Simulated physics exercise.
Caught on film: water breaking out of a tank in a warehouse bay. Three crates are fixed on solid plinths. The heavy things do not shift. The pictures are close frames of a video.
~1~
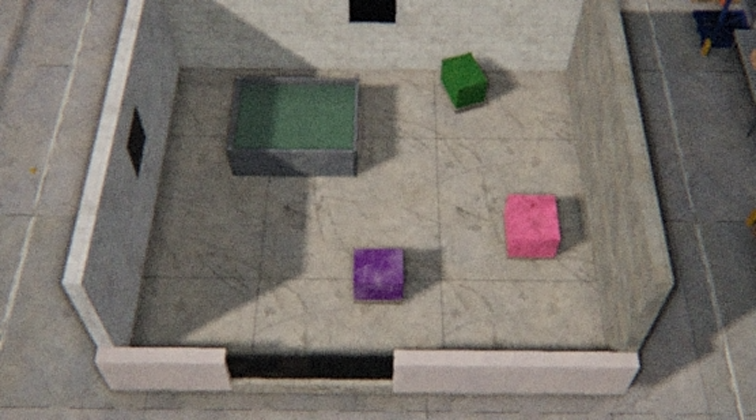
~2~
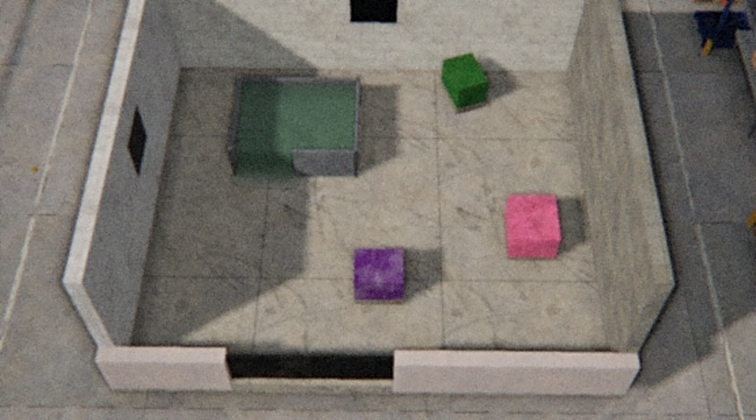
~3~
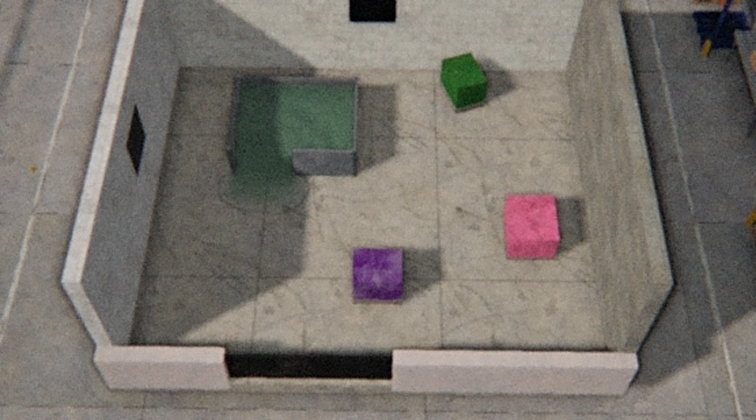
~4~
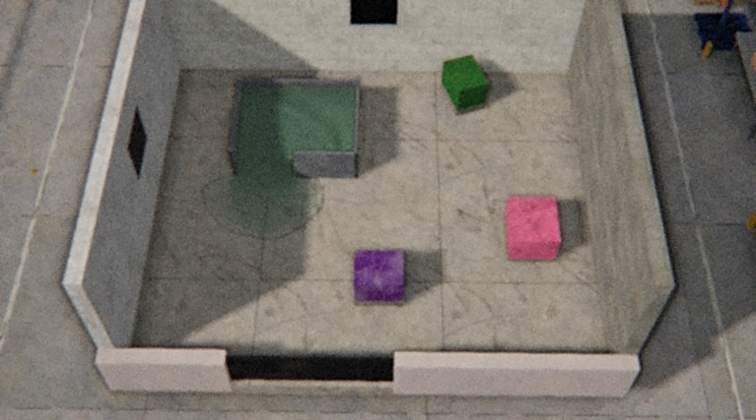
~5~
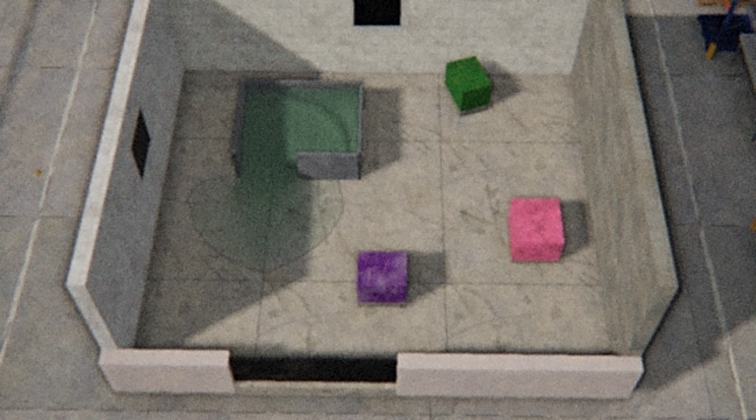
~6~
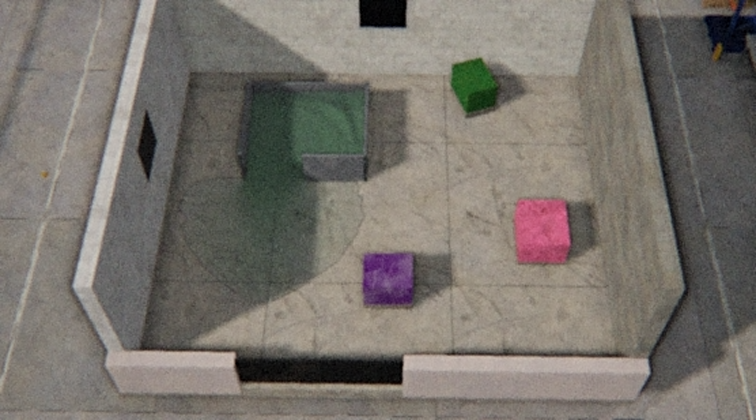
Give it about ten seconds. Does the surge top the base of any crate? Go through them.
The pink crate is soaked; the purple crate is soaked; the green crate keeps dry.
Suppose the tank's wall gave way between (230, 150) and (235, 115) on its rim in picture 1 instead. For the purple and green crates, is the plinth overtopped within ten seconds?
Then: The purple crate stays dry; the green crate takes water.
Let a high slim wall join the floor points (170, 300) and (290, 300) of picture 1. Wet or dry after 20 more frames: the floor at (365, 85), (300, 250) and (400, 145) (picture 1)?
In that order: Clear, wet, dry.
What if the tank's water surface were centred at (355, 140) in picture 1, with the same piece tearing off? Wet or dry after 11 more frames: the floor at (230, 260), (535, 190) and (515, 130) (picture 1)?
One after the other: Under water, clear, clear.
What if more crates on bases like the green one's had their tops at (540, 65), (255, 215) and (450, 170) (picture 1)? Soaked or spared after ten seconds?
In turn: Stays dry, is wetted, is spared.
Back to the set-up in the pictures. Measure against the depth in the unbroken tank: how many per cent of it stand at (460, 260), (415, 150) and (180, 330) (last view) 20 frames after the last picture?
Roughly 2, 0 and 25 per cent, in turn.
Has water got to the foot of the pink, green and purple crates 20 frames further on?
My reading: At pink not yet; at green untouched; at purple reached.
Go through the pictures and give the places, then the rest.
In the first picture, still water in the open tank at (295, 116).
In the second picture, the front is at (296, 182), out from the gap at (265, 167).
In the third picture, water pours out at (264, 167) and has run to (290, 207).
In the fourth picture, water pours out at (266, 169) and has run to (275, 234).
In the fifth picture, water pours out at (269, 170) and has run to (272, 266).
In the sixth picture, the front is at (249, 295), out from the gap at (275, 172).
A moment on, water covers 25 % of the floor; the pink crate not reached, the purple crate water round its plinth, the green crate not reached.
Next, water covers 30 % of the floor; the pink crate not reached, the purple crate water round its plinth, the green crate not reached.
Then, water covers 40 % of the floor; the pink crate not reached, the purple crate water round its plinth, the green crate not reached.
Later, water covers 60 % of the floor; the pink crate water round its plinth, the purple crate water round its plinth, the green crate not reached.
In the end, water covers 90 % of the floor; the pink crate was topped, the purple crate was topped, the green crate stayed above the water.
